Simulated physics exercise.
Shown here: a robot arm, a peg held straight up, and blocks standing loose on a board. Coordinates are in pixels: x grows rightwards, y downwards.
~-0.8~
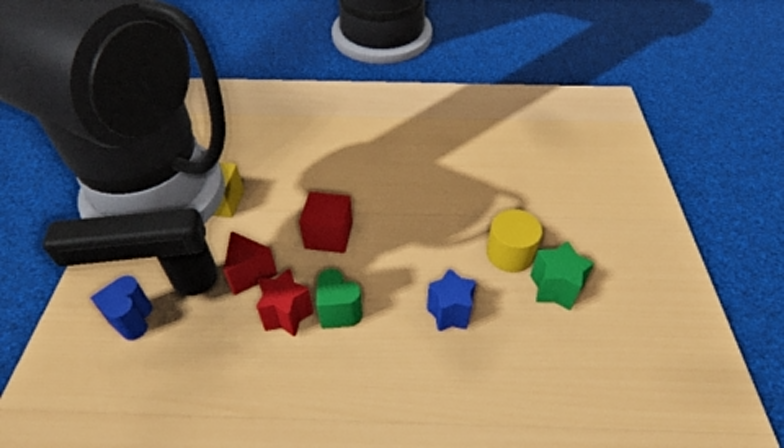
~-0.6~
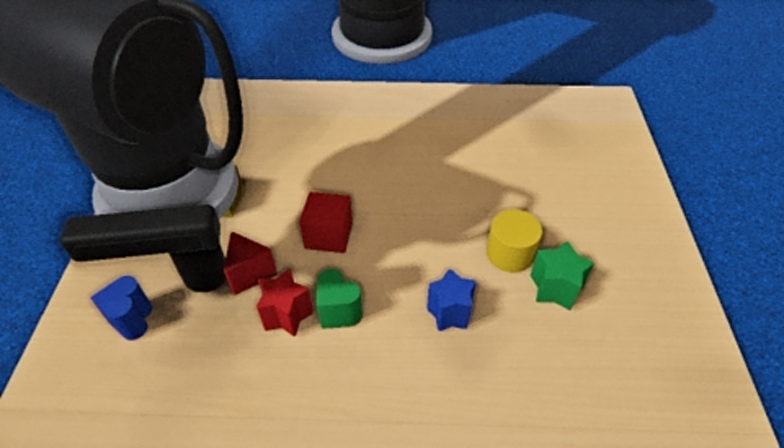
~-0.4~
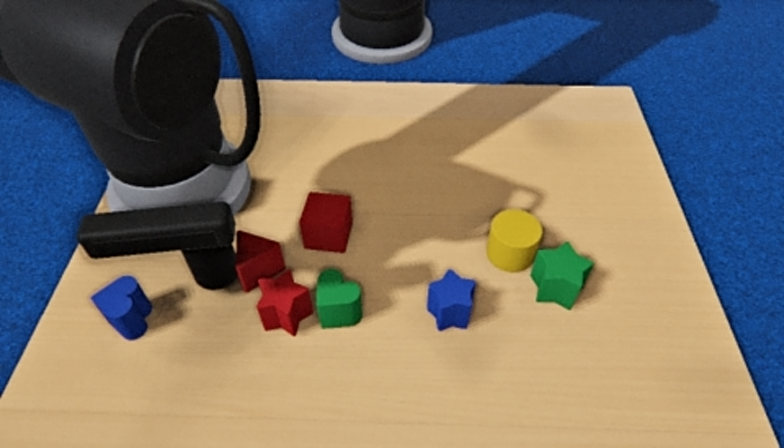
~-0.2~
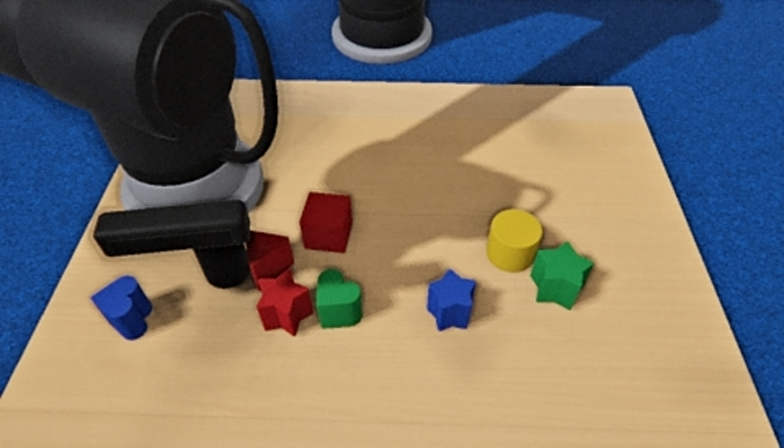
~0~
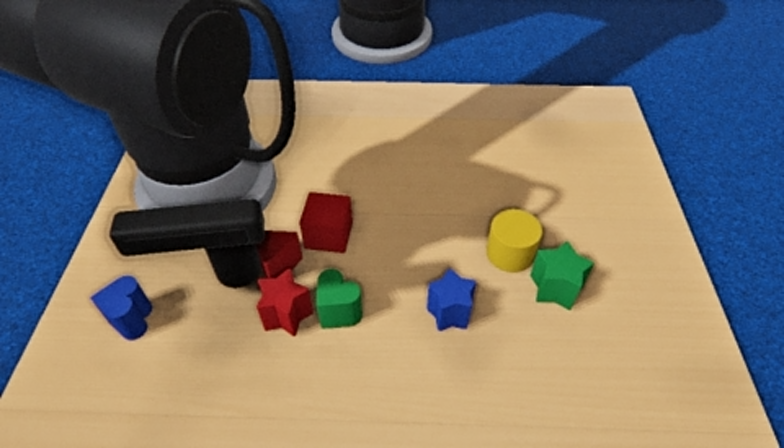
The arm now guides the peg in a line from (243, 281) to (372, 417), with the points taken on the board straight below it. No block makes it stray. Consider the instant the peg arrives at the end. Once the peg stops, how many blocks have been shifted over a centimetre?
I predict two.
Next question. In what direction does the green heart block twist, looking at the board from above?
The answer is counter-clockwise.
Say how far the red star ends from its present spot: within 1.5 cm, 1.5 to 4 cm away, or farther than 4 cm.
Over 4 cm.
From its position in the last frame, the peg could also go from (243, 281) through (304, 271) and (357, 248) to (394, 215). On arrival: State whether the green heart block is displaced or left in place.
By the last moment of the path, the green heart block has stayed put.
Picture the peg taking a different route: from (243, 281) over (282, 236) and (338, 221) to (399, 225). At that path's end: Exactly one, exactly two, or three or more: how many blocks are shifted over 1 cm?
Blocks that move over 1 cm: Two.
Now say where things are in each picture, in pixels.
Lower end of the peg (196, 279), tops of blocks, red triangular piece (242, 250), red star (280, 291), red square (325, 209), green heart block (335, 288), in the first frame.
Peg (207, 276), blocks as before, in the second frame.
Peg (218, 273), red triangular piece (251, 246), in the third frame.
Peg (229, 272), red triangular piece (261, 244), in the fourth frame.
Peg (240, 271), red triangular piece (271, 241), red star (280, 291), red square (325, 209), green heart block (335, 288), in the fifth frame.
On the path given first. One third of the way, peg (279, 312); red triangular piece (276, 243), turned 15° anticlockwise; red star (319, 317), turned 20° anticlockwise; green heart block (355, 290), turned 45° anticlockwise.
Two thirds of the way, peg (323, 358); red triangular piece (276, 243), turned 15° anticlockwise; red star (366, 352), turned 55° anticlockwise; green heart block (356, 291), turned 45° anticlockwise.
At the end, peg (372, 409); red triangular piece (276, 243), turned 15° anticlockwise; red star (412, 371), turned 100° anticlockwise; red square not moved; green heart block (356, 291), turned 45° anticlockwise.
